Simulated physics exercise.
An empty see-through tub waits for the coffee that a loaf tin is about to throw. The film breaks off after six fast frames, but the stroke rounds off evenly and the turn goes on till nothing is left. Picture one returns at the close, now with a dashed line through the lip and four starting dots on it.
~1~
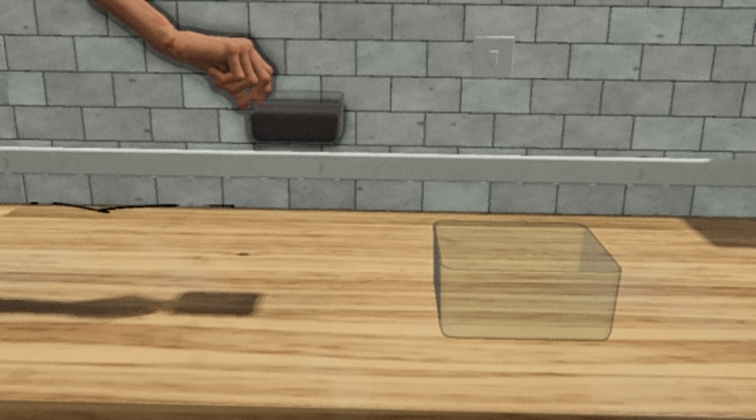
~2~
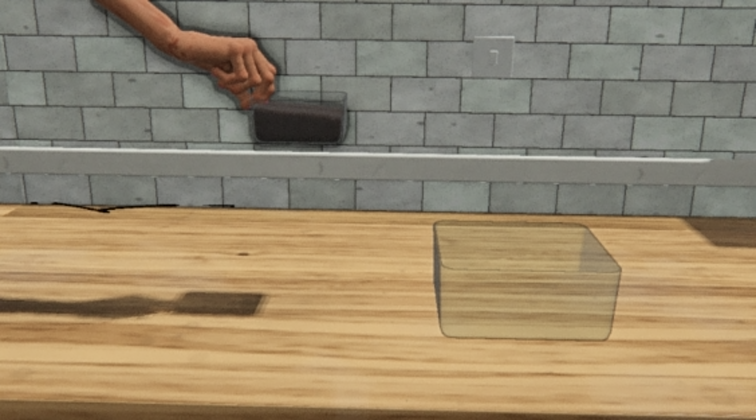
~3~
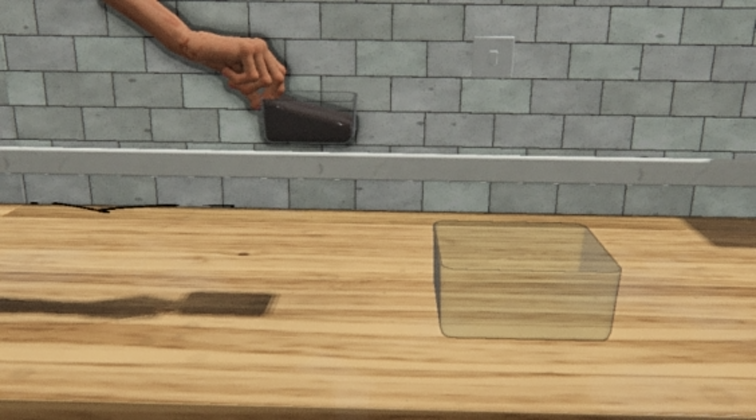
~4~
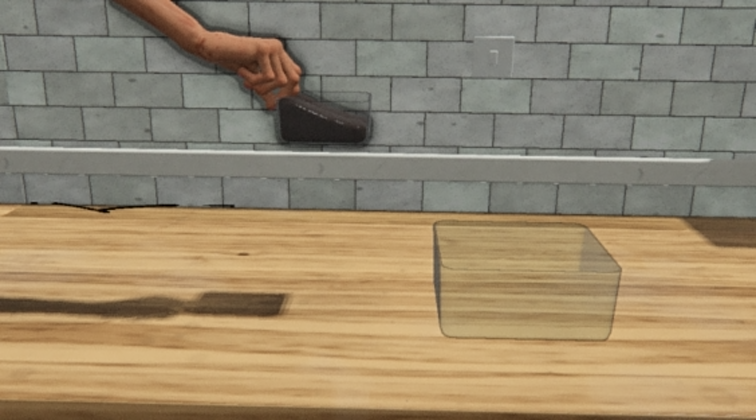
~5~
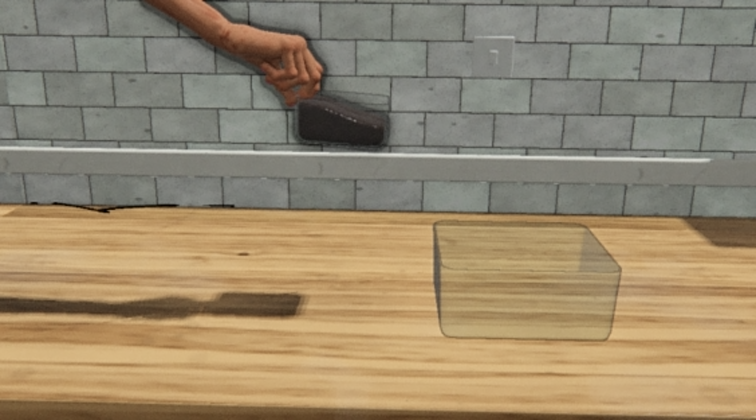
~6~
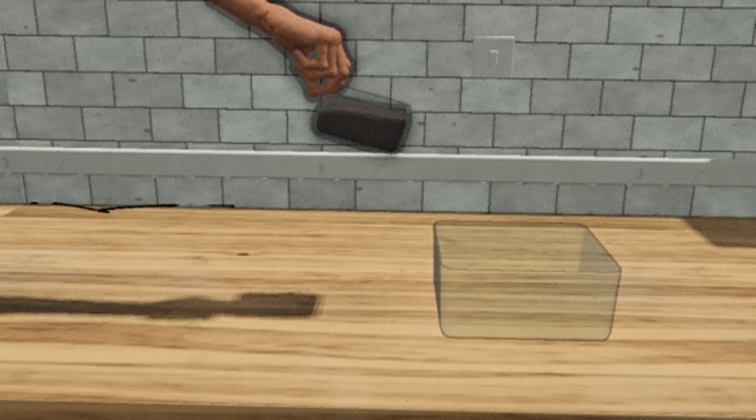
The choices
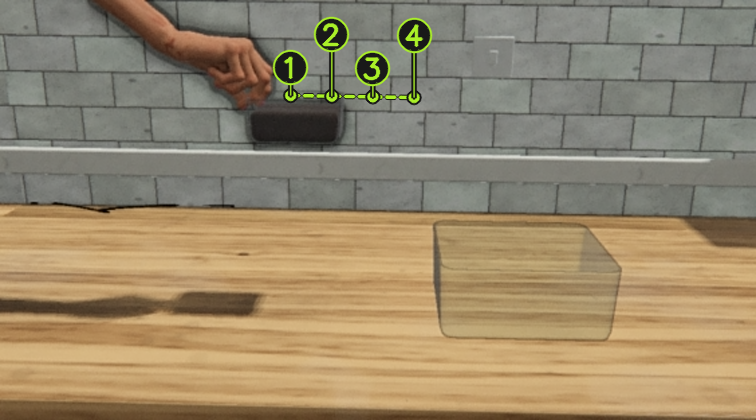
A pale wooden countertop runs in front of a grey brick-tiled wall with a light switch, seen from the front and slightly above by a still camera. An empty see-through tub sits right of centre, while at upper left a hand holds a small clear-sided container of dark brown contents. The arm carries it steadily rightward, the contents sloshing inside, then tilts it slightly down to the right.
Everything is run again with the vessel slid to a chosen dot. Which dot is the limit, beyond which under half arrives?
It is 1.
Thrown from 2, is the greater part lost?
No.
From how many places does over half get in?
All of them.
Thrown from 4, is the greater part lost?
No, that is safe.
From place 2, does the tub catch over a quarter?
Yes, it does.
In lime, 1 at (290, 95); 2 at (331, 96); 3 at (372, 96); 4 at (414, 97).
If 1 is chosen, about 67 % lands in the tub, 29 % falls short and 4 % goes beside or beyond.
If 2 is chosen, about 85 % lands in the tub, 10 % falls short and 5 % goes beside or beyond.
If 3 is chosen, about 88 % lands in the tub, 3 % falls short and 9 % goes beside or beyond.
If 4 is chosen, about 91 % lands in the tub, 2 % falls short and 6 % goes beside or beyond.
